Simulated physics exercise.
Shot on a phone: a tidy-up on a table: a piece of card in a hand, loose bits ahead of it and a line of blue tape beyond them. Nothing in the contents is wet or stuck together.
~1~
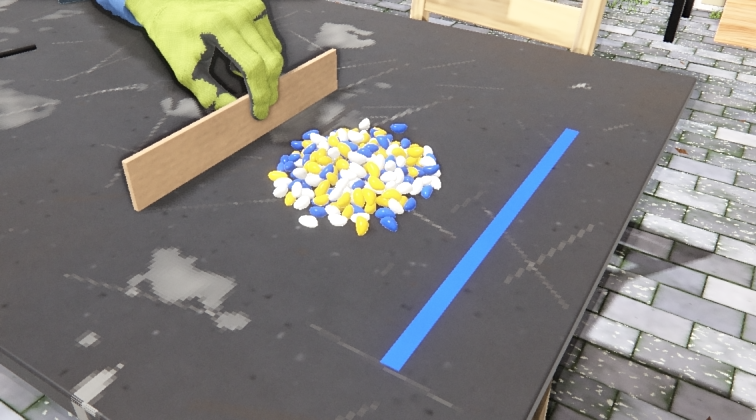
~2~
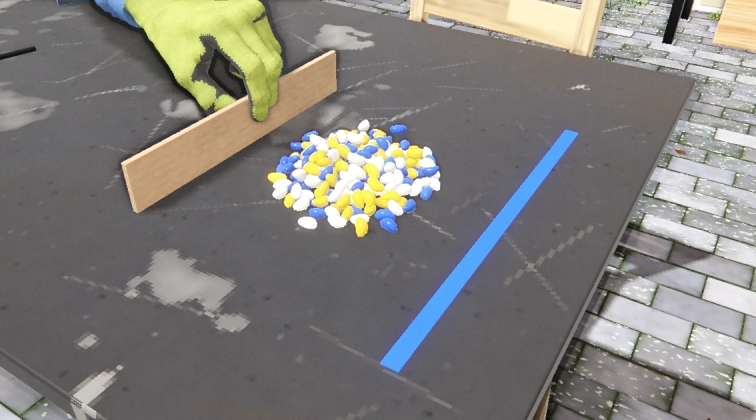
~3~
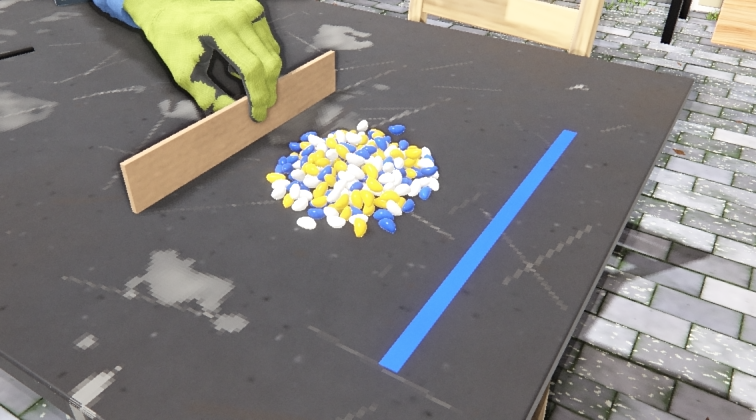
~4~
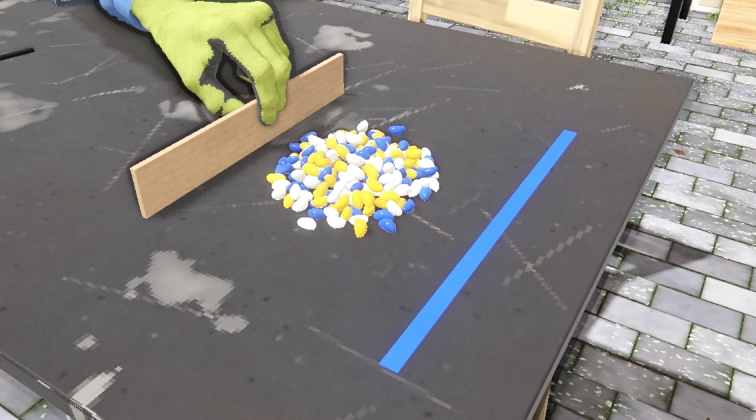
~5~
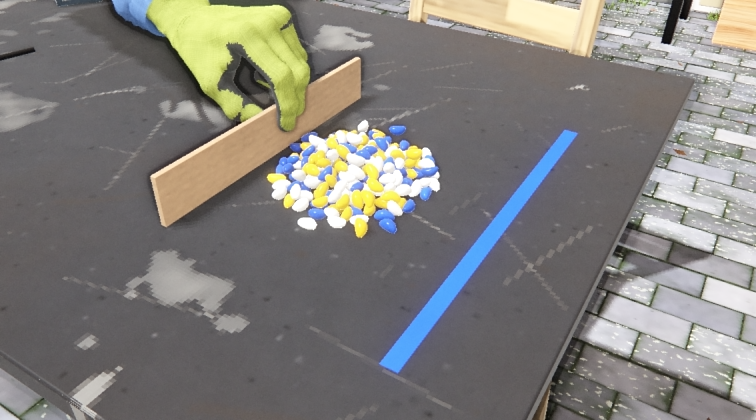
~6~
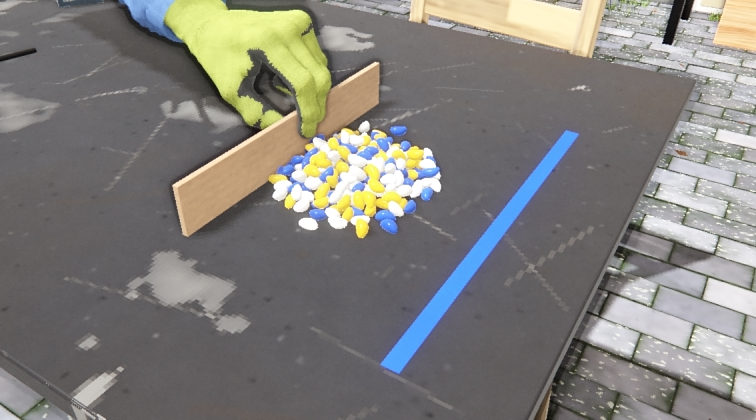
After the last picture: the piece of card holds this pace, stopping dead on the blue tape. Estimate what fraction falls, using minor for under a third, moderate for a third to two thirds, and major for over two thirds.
The fraction that disappears over the end is going to be tinier than a third.
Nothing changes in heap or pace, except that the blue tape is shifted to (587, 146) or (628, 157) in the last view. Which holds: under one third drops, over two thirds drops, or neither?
The first position gives one to two thirds, the second gives beyond two thirds.
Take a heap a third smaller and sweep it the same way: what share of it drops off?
Close to 10 per cent of the heap.
Just after the last frame, piece of card still moving, near (399, 145); heap all on the table, its front near (515, 220).
A moment on, piece of card stopped at the blue tape; heap about a tenth over the edge.
Further on, piece of card stopped at the blue tape; heap roughly a quarter over the edge.
When it is over, piece of card stopped at the blue tape; heap roughly a quarter over the edge.
